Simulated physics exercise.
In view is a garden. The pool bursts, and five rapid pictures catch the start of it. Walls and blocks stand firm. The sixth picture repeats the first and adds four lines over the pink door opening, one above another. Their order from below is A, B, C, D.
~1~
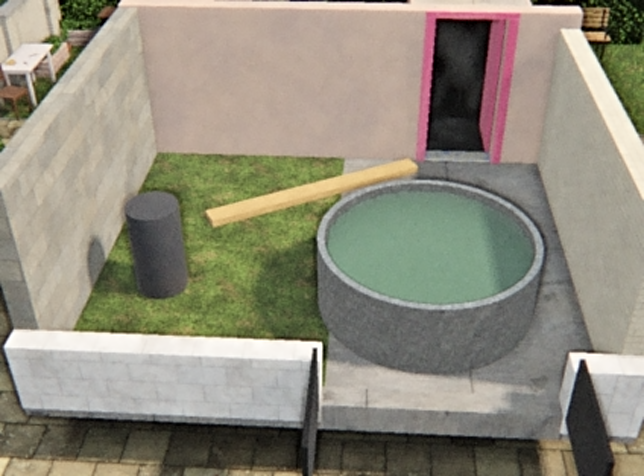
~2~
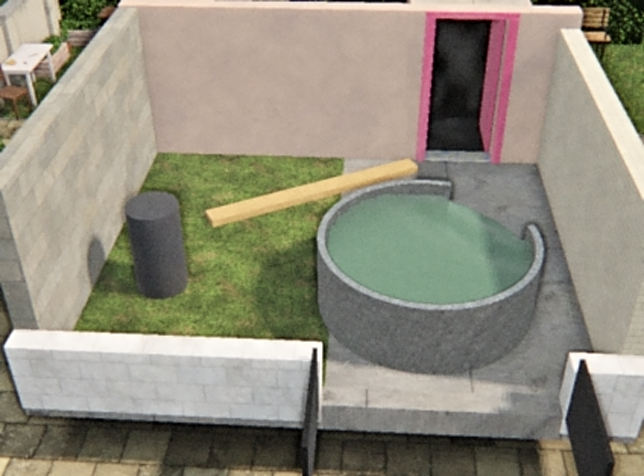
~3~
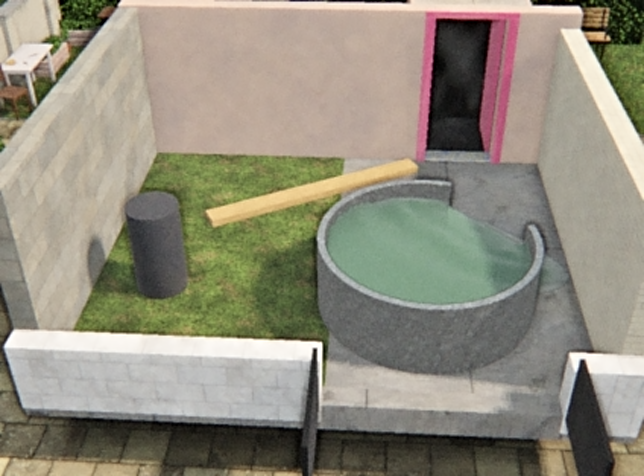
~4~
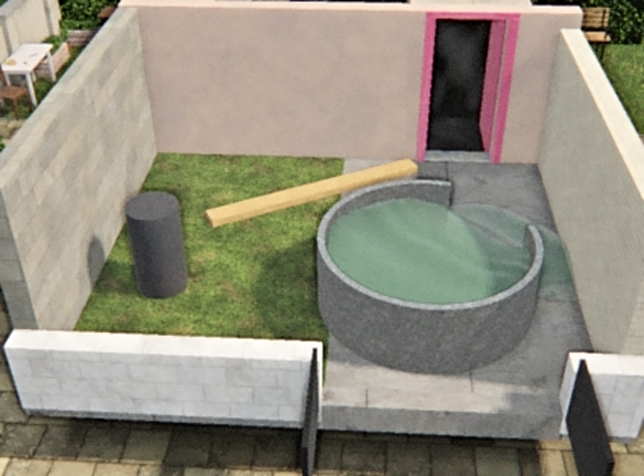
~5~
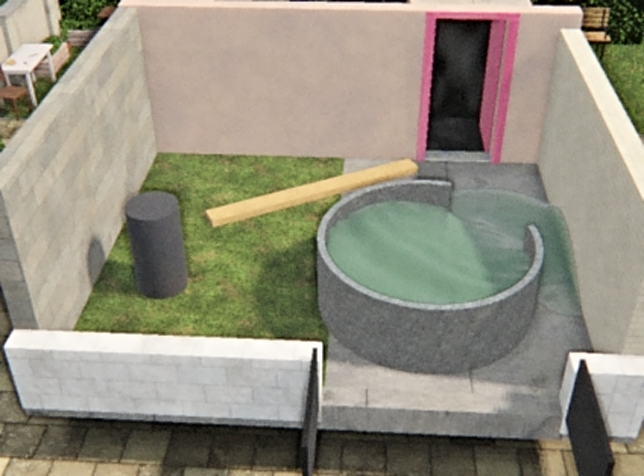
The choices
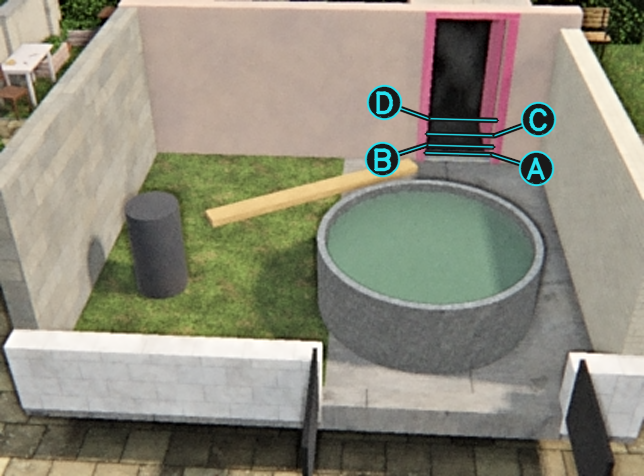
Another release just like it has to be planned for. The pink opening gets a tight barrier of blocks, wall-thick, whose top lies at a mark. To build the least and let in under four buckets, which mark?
Take C.
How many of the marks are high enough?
Two of them.
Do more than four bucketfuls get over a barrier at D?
No, that is safe.
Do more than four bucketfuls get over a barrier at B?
Yes, that goes wrong.
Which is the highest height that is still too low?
Height B.
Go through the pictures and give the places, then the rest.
Water in the pool at rest, its middle at (428, 244); foot of the pink doorway at (457, 161); open gate at (445, 343).
Water covers 2 % of the ground, its front hidden from here.
Water covers 5 % of the ground and shows as far out as (560, 277).
Water covers 9 % of the ground and shows as far out as (569, 290).
Water covers 14 % of the ground and shows as far out as (523, 195).
On the marked copy, A at (458, 153); B at (459, 146); C at (460, 134); D at (462, 119); from the bottom up A, B, C, D.
If A is chosen, dozens of bucketfuls pour in.
If B is chosen, about 9 bucketfuls get in.
If C is chosen, a bucket or two gets in.
If D is chosen, nothing gets over.
